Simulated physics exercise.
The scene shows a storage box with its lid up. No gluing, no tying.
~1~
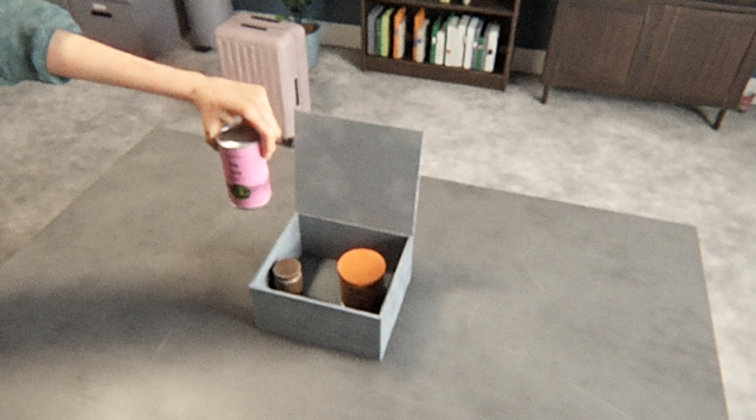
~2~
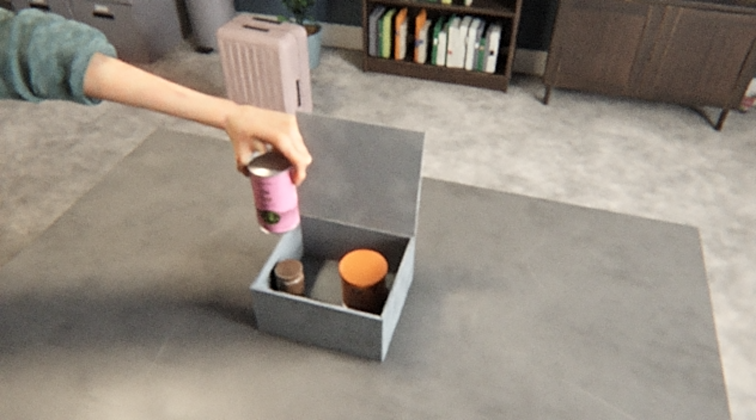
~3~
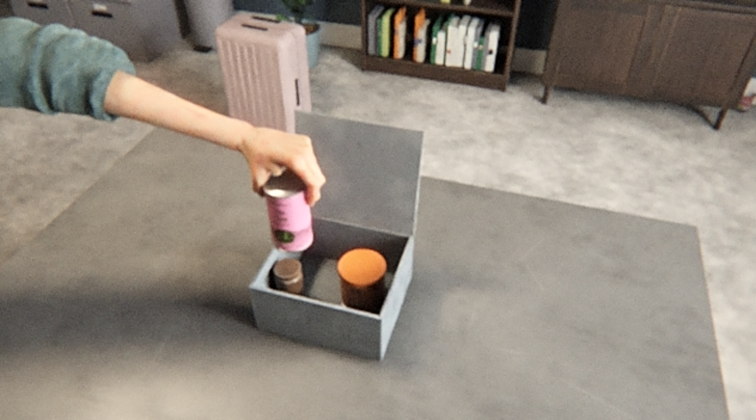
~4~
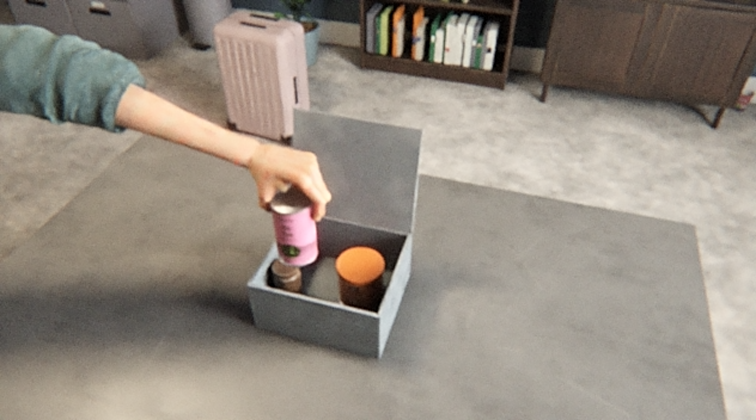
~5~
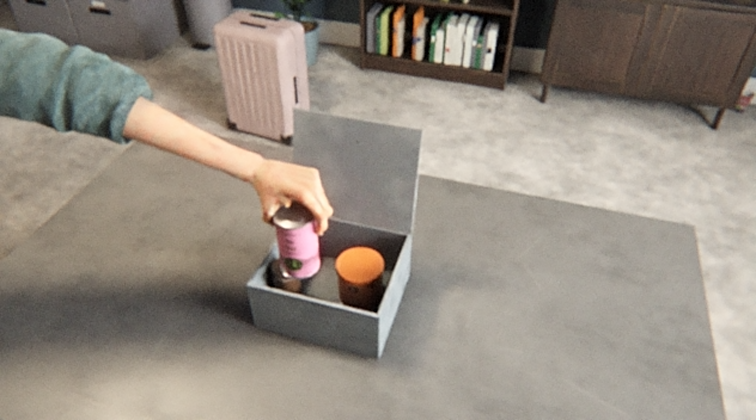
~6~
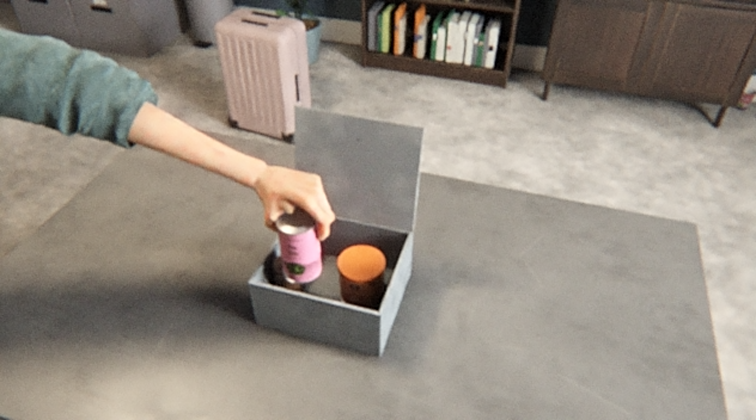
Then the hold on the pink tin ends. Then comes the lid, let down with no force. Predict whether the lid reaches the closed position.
Looks to me like the lid isn't kept from shutting.
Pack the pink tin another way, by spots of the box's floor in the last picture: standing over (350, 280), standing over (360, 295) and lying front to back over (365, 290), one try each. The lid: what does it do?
Try one: Not closed. Try two: Not closed. Try three: Not closed.
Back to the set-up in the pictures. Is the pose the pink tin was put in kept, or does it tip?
By the end it has leaned over.
Then, 0.50 s on from there, pink tin turned 70° from how it was put near (332, 301).
Then, 1.30 s on from there, lid 78° above the rim; pink tin on its side near (340, 311).
Then, 1.70 s on from there, lid 50° above the rim; pink tin on its side near (340, 312).
Then, 2.10 s on from there, lid 9° above the rim; pink tin on its side near (340, 312).
In the end, lid shut; toppled in the box, pink tin; the other 2 unmoved. At the end, from the last picture's camera, pink tin near (340, 312).
